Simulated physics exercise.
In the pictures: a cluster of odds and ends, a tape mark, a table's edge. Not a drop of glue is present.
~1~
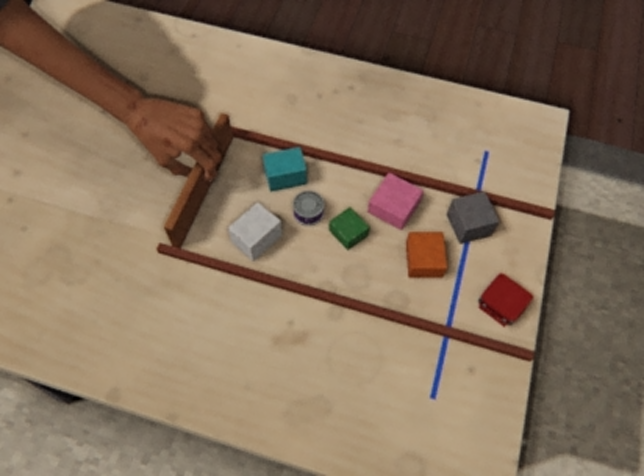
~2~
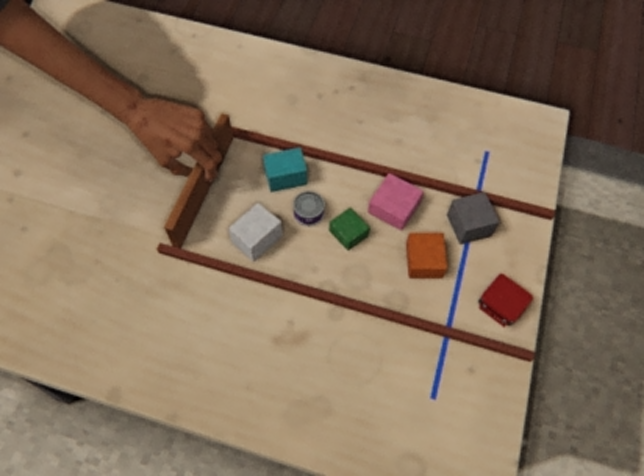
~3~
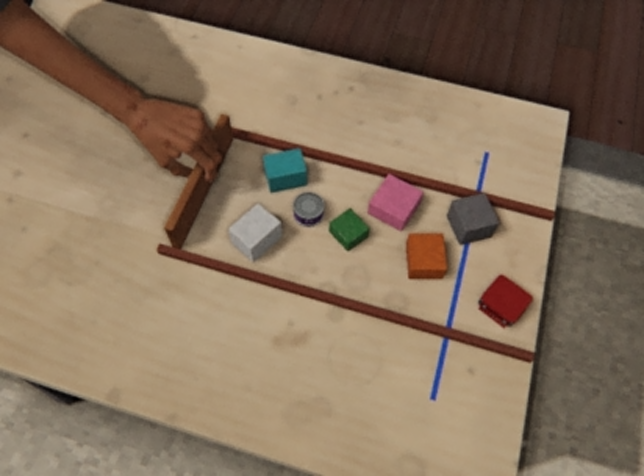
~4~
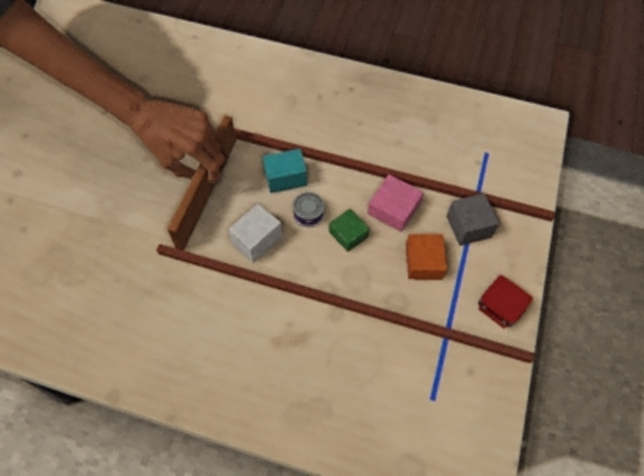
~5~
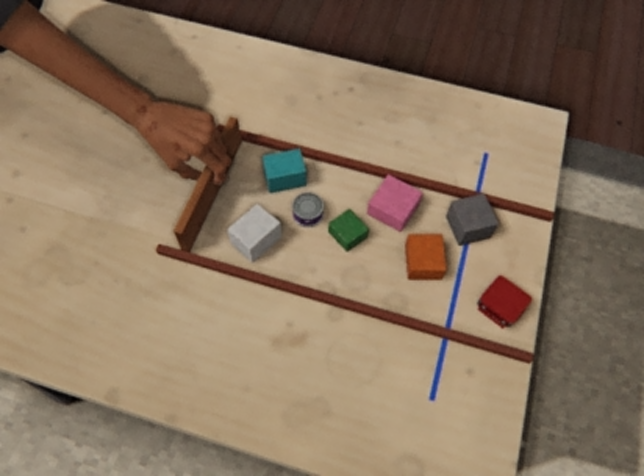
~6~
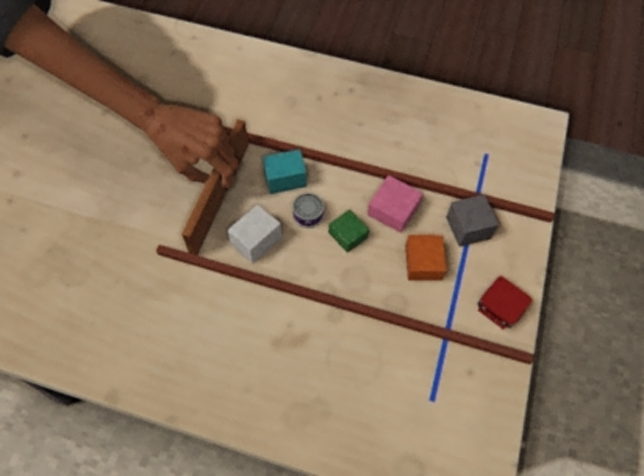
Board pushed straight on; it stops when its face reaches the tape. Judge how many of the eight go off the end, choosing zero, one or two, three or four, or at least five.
The push is going to clear one or two off the end.
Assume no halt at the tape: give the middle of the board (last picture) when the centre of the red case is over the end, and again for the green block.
The middle is at (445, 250) when it's the red case, and at (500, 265) when it's the green block.
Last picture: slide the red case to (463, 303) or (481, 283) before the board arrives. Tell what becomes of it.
Taking the two places in turn: It fails to stay, then it fails to stay.
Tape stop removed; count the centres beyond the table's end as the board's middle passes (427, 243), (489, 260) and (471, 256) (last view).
Respectively 0, 4 and 2.
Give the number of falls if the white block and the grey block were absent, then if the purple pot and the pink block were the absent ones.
1 in the first try, 0 in the second.
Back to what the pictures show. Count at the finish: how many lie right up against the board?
The count comes out at 3.
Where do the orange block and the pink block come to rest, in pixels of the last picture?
The orange block at (527, 313), the pink block at (533, 237).
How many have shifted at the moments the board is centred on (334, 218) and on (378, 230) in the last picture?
Tally: First 5; then 7.
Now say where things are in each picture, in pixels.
In the first frame, red case (504, 301); grey block (472, 218); orange block (426, 255); board (201, 179); tape (463, 261).
In the second frame, grey block (472, 219); green block (349, 229).
In the third frame, orange block (426, 256); purple pot (309, 209).
In the fourth frame, red case (504, 303); white block (256, 233).
In the fifth frame, grey block (471, 220); turquoise block (285, 171).
In the sixth frame, red case (504, 304); grey block (472, 221); orange block (425, 258); board (218, 186); tape (463, 264).
Early on, none off yet; red case at rest near (504, 304); grey block at rest near (472, 221); orange block at rest near (425, 258).
A while later, none off yet; red case at rest near (504, 304); grey block at rest near (474, 222); orange block moving near (436, 261).
Further along, none off yet; red case travelled about its own width near (525, 320); grey block travelled well along near (535, 243); orange block travelled well along near (497, 292).
Finally, the number that fall off is one or two; lost, grey block and red case.
